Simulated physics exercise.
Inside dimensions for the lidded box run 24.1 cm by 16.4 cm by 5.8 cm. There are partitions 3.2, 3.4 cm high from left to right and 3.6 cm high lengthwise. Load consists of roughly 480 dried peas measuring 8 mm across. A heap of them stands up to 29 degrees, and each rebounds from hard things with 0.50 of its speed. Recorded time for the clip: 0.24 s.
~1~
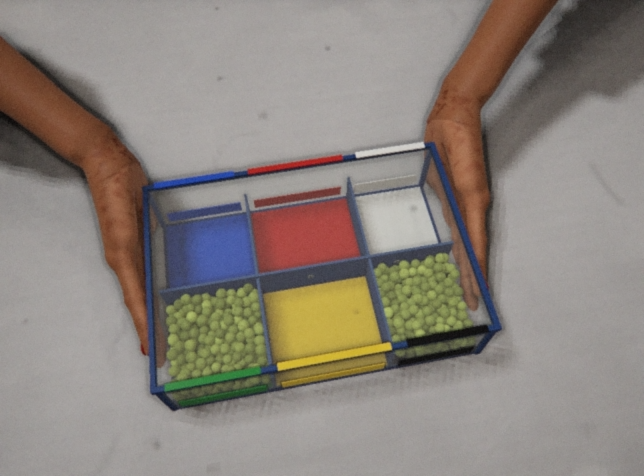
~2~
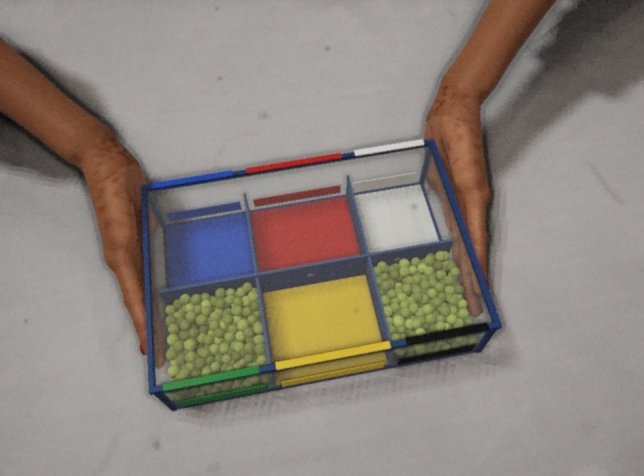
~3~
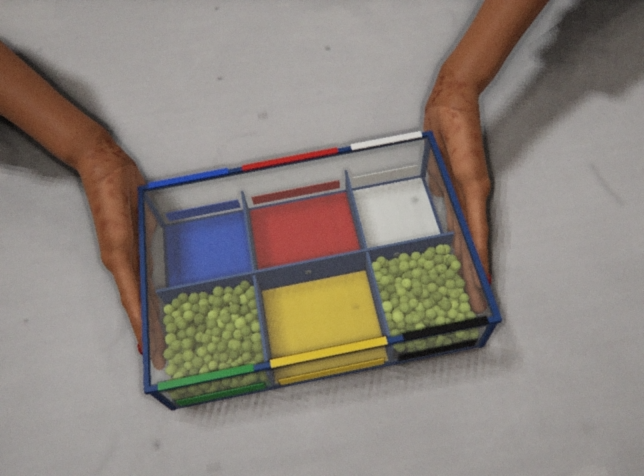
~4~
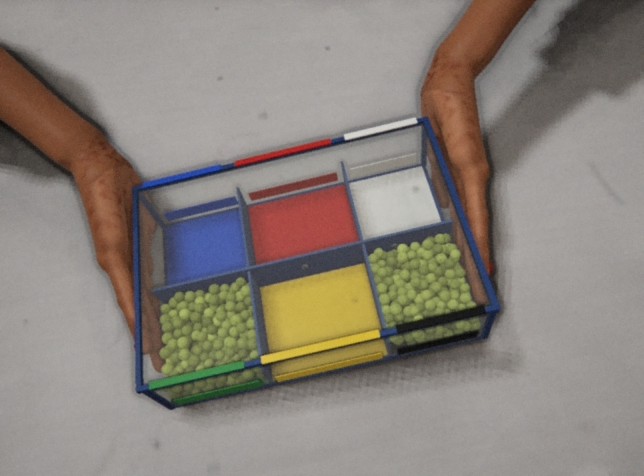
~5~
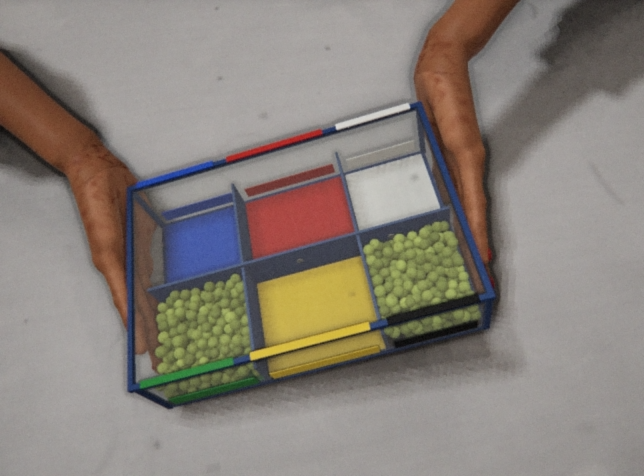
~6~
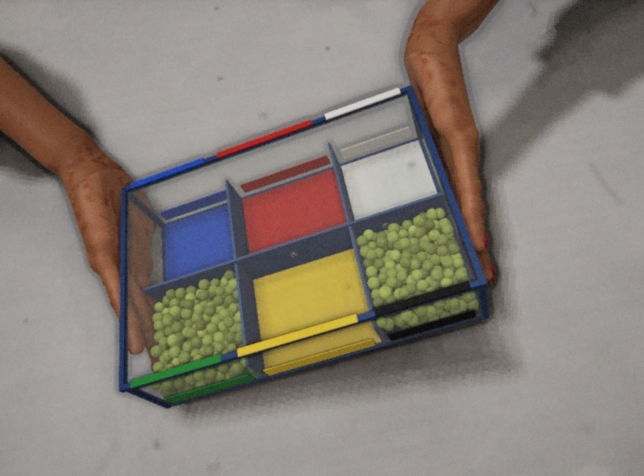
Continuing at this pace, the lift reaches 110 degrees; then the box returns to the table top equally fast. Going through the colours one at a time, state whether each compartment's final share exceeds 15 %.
As I see it, red: It'll probably finish at or short of fifteen percent of the pieces, blue: It'll probably finish past fifteen percent of the pieces, green: It'll probably finish past fifteen percent of the pieces, yellow: It'll probably finish at or short of fifteen percent of the pieces, white: It'll probably finish at or short of fifteen percent of the pieces, black: It'll probably finish at or short of fifteen percent of the pieces.
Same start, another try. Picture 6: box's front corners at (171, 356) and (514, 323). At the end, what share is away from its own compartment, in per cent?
In that case about 55 percent.
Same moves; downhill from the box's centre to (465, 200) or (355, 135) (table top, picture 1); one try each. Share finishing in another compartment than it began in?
The share comes to roughly 60 in a hundred, then roughly 90 in a hundred.
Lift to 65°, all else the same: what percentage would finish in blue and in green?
With that change, blue ends at 5 percent while green ends at 55 percent.
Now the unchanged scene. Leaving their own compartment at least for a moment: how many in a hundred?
Estimate: Some 50 per cent.
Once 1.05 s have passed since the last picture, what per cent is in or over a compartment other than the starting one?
Roughly 35 percent.
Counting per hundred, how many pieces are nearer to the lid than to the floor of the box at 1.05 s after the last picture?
Around 70 in a hundred, give or take.
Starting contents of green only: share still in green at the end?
It works out to near 90 percent.
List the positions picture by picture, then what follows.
In the first frame, box tilt 0 degrees, front corners at (157, 388) and (494, 326); green 55 %, black 45 %.
In the second frame, box tilt 1 degrees, front corners at (155, 388) and (494, 324).
In the third frame, box tilt 4 degrees, front corners at (151, 387) and (494, 317), lowest corner left back.
In the fourth frame, box tilt 8 degrees, front corners at (143, 386) and (492, 306), lowest corner left back.
In the fifth frame, box tilt 12 degrees, front corners at (134, 386) and (487, 294), lowest corner left back.
In the sixth frame, box tilt 17 degrees, front corners at (126, 385) and (479, 281), lowest corner left back; green 55 %, black 45 %.
Then, 1.05 s after the last picture, tilt 110 degrees; blue 15 %, green 60 %, yellow 10 %, black 15 %.
Then, 1.75 s after the last picture, tilt 49 degrees; blue 35 %, green 65 %.
Then, 2.48 s after the last picture, tilt 0 degrees; blue 35 %, green 65 %.
In the end, red 0 %, blue 35 %, green 65 %, yellow 0 %, white 0 %, black 0 %.
